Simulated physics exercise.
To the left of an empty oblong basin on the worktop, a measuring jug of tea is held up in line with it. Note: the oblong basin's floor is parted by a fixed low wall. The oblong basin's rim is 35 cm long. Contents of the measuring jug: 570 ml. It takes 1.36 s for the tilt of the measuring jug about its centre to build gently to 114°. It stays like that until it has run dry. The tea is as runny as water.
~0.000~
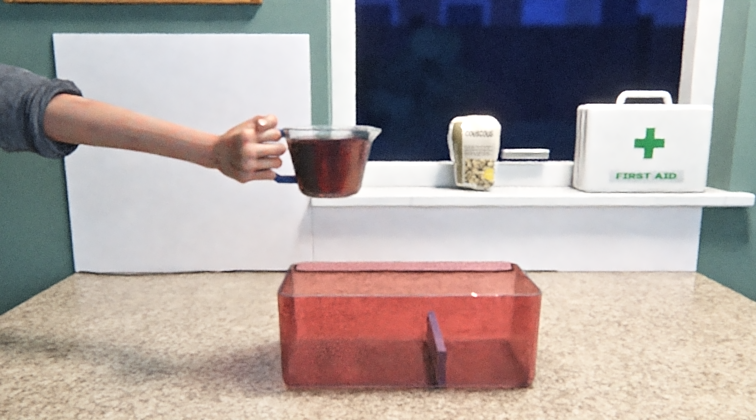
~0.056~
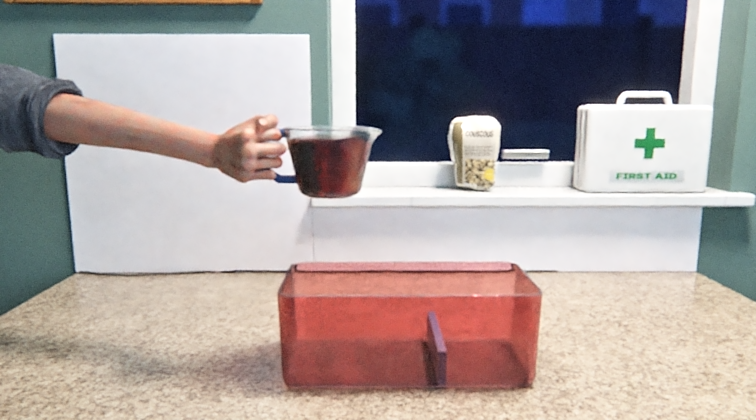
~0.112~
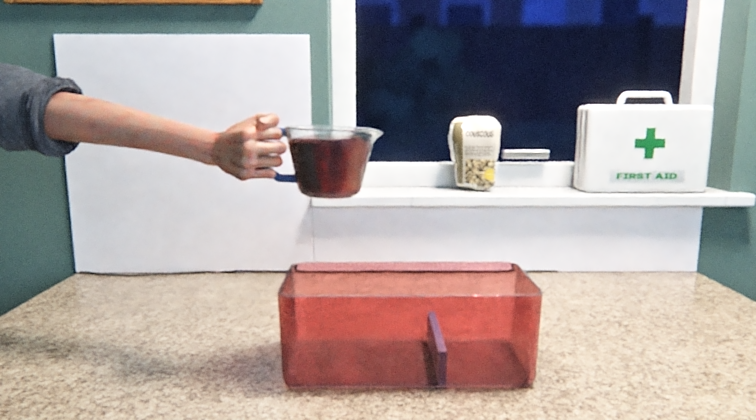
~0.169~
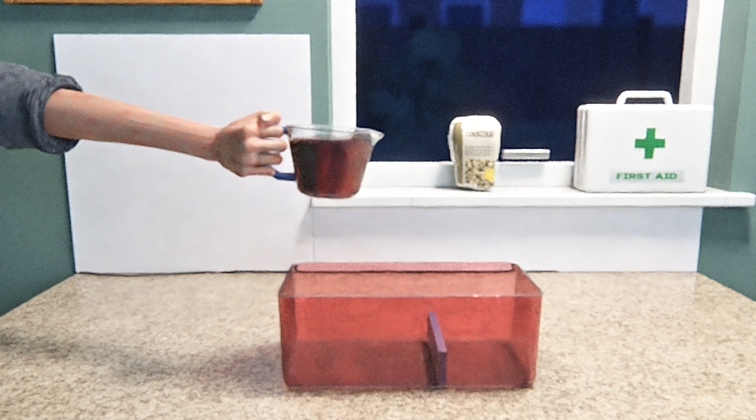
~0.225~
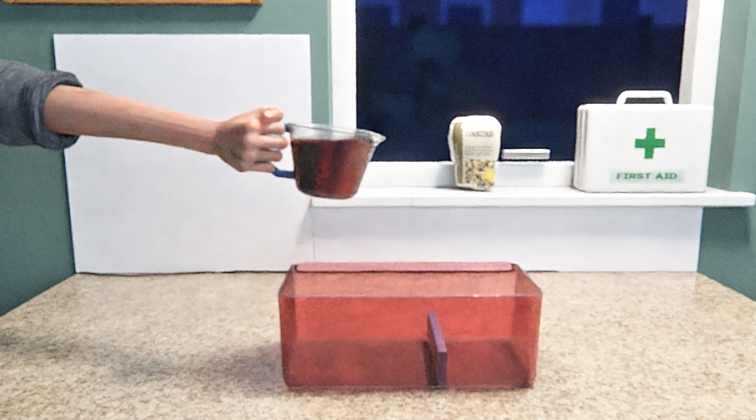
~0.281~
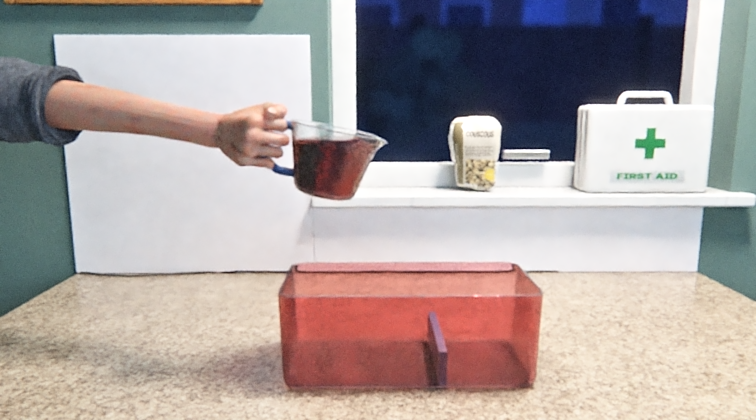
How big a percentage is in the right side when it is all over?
Roughly 40 per cent is in the right side.
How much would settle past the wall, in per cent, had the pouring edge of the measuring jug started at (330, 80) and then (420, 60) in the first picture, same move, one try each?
I'd expect close to 5 per cent and then close to 85 per cent.
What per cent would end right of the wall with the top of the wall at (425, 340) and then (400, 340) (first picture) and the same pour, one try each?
Respectively 65 and 85 %.
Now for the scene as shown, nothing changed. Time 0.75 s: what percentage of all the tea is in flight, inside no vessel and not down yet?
About 28 per cent.
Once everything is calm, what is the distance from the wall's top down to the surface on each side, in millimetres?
For the left, around 38 mm; for the right, around 36 mm.
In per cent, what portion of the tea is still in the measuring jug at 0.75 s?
Around 56 in a hundred.
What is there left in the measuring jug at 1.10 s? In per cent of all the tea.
Share remaining: Approx. 4 %.
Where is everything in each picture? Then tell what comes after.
The first frame shows tilt 0°; pouring edge (382, 129); surface from (289, 138) to (372, 138); the oblong basin's rim runs from (285, 279) to (528, 278); the wall's top is at (436, 330).
The second frame shows tilt 0°; pouring edge (382, 130); surface from (289, 138) to (372, 139).
The third frame shows tilt 2°; pouring edge (383, 131); surface from (291, 138) to (372, 139).
The fourth frame shows tilt 4°; pouring edge (384, 134); surface from (292, 138) to (373, 140).
The fifth frame shows tilt 8°; pouring edge (386, 137); surface from (293, 139) to (376, 140).
The sixth frame shows tilt 12°; pouring edge (387, 141); surface from (295, 140) to (380, 141).
By 0.75 s the tilt is 67° and 57 per cent is still to pour, 6 is left of the wall and 9 right of it.
By 1.10 s the tilt is 104° and 4 per cent is still to pour, 49 is left of the wall and 38 right of it.
By 1.47 s the tilt is 114° and 0 per cent is still to pour, 59 is left of the wall and 39 right of it.
By 1.86 s the tilt is 114° and 0 per cent is still to pour, 59 is left of the wall and 40 right of it.
At rest 59 per cent lies left of the wall, 40 right of it and 1 outside.
